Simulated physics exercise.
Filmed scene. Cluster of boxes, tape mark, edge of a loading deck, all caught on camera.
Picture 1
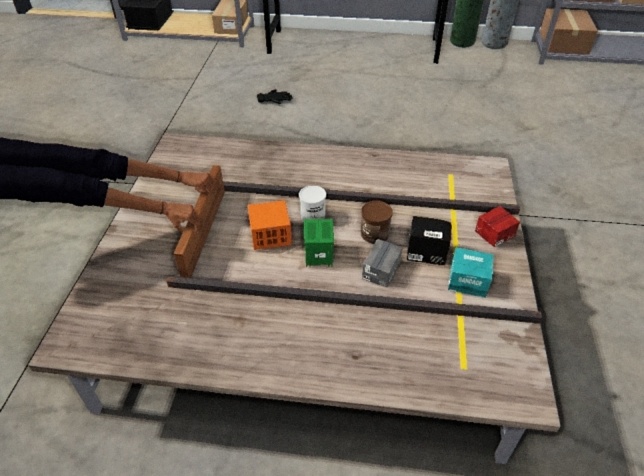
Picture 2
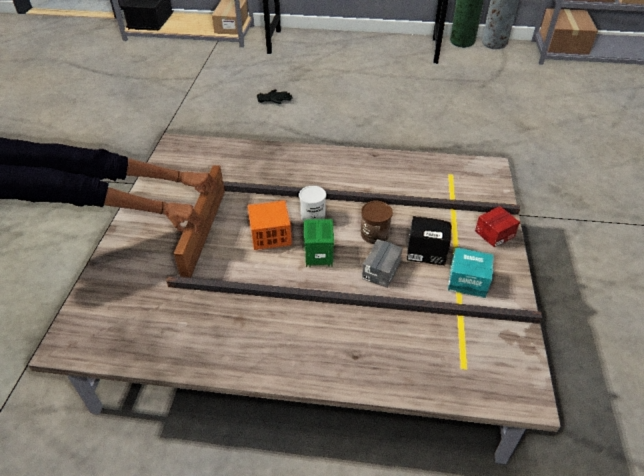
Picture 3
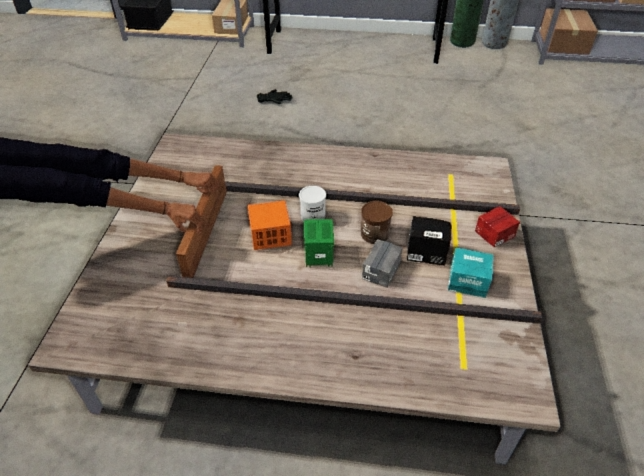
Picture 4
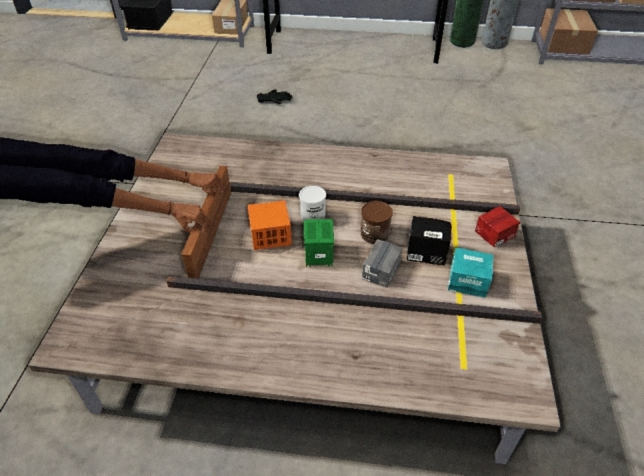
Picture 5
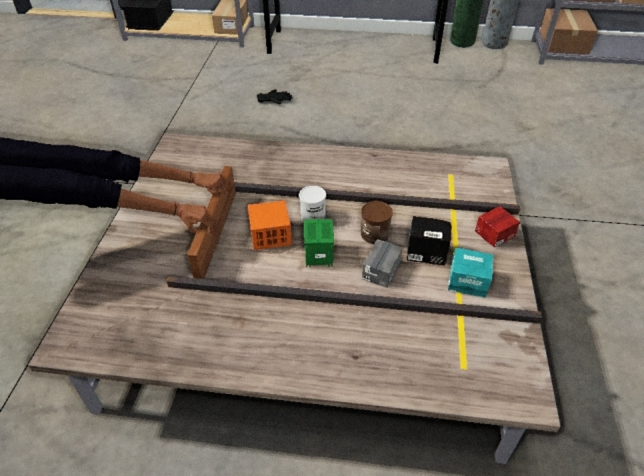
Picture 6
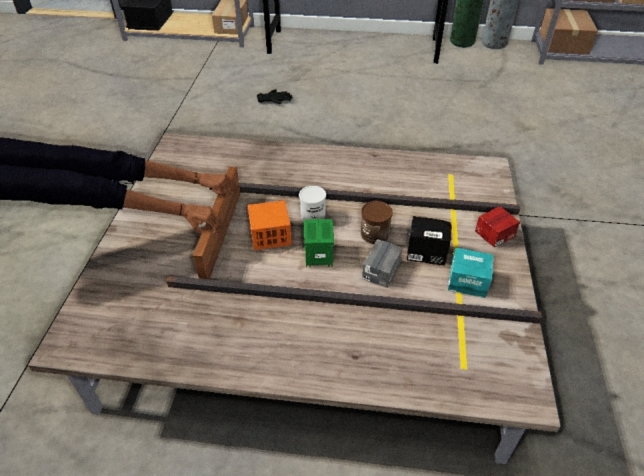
At the start, two hands hold an orange-brown plank upright at the left of a wooden deck, facing a cluster of boxes, an orange crate and pails near a yellow tape line. The hands then slide the plank slightly right toward the orange crate, while the items stay still.
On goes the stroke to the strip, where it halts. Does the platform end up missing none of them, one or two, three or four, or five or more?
You'd find the ones that came down come in at a one or two here.
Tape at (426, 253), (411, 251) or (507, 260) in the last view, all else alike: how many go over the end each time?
Try by try, 0, 0 and 4.
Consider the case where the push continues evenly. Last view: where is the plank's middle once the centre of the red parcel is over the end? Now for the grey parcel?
With the red parcel it sits around (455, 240), with the grey parcel around (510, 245).
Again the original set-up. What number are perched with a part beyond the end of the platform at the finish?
2 overhanging.
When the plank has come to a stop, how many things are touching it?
4 end up touching it.
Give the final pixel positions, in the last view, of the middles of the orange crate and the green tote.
I'd put one at around (477, 241) and the other at around (478, 266).
A little later, none off yet; red parcel at rest near (497, 227); turquoise box at rest near (471, 273); black parcel at rest near (429, 241).
When it is over, the number that fall off is one or two; down, red parcel.
